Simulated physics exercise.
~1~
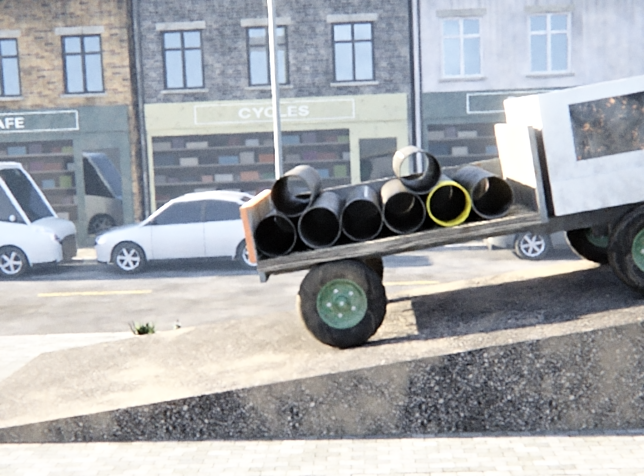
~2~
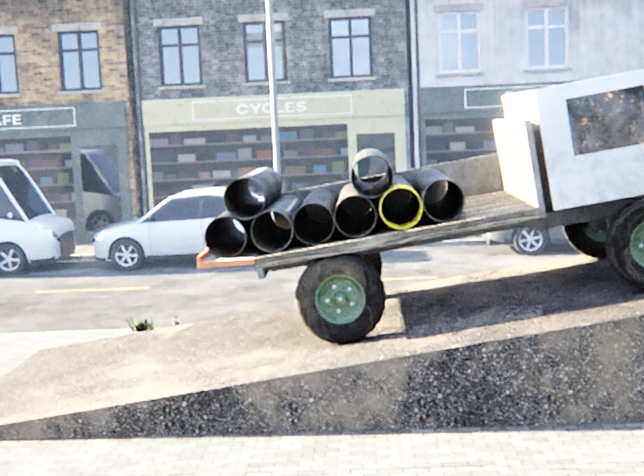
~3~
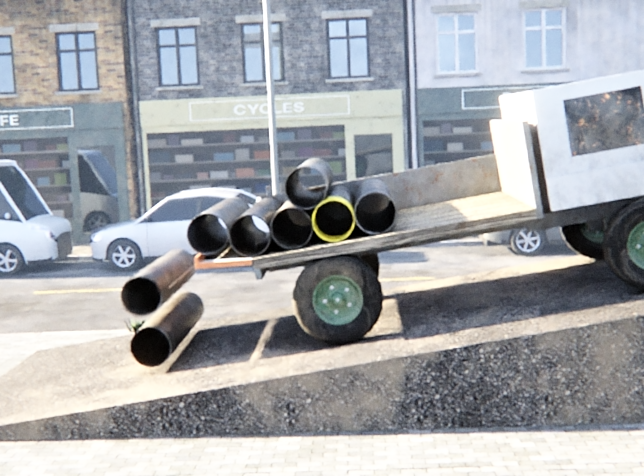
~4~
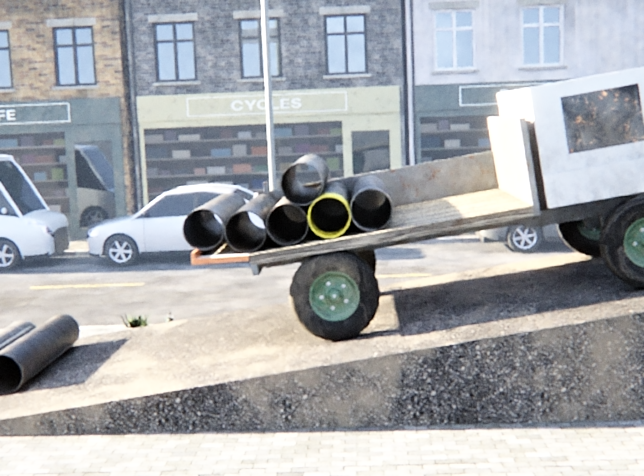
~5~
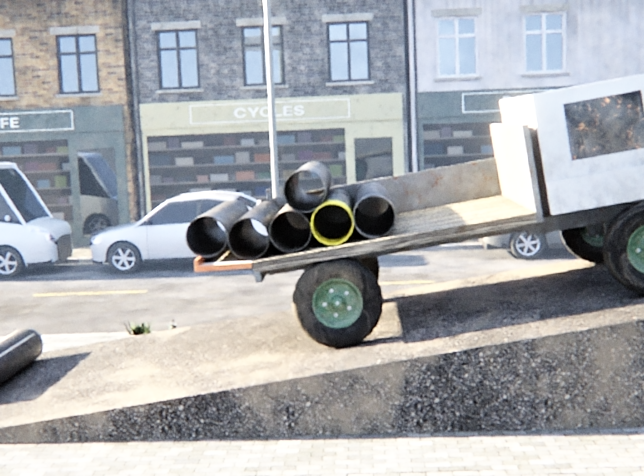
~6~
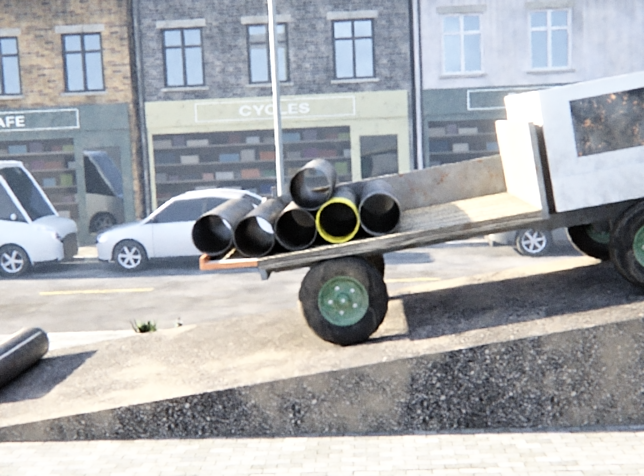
On a sloping street in front of a row of shops, a pickup's tailgate dropped and its load of black pipes rolled left; two tumbled off onto the ground, while the yellow one stopped on the bed among the rest.
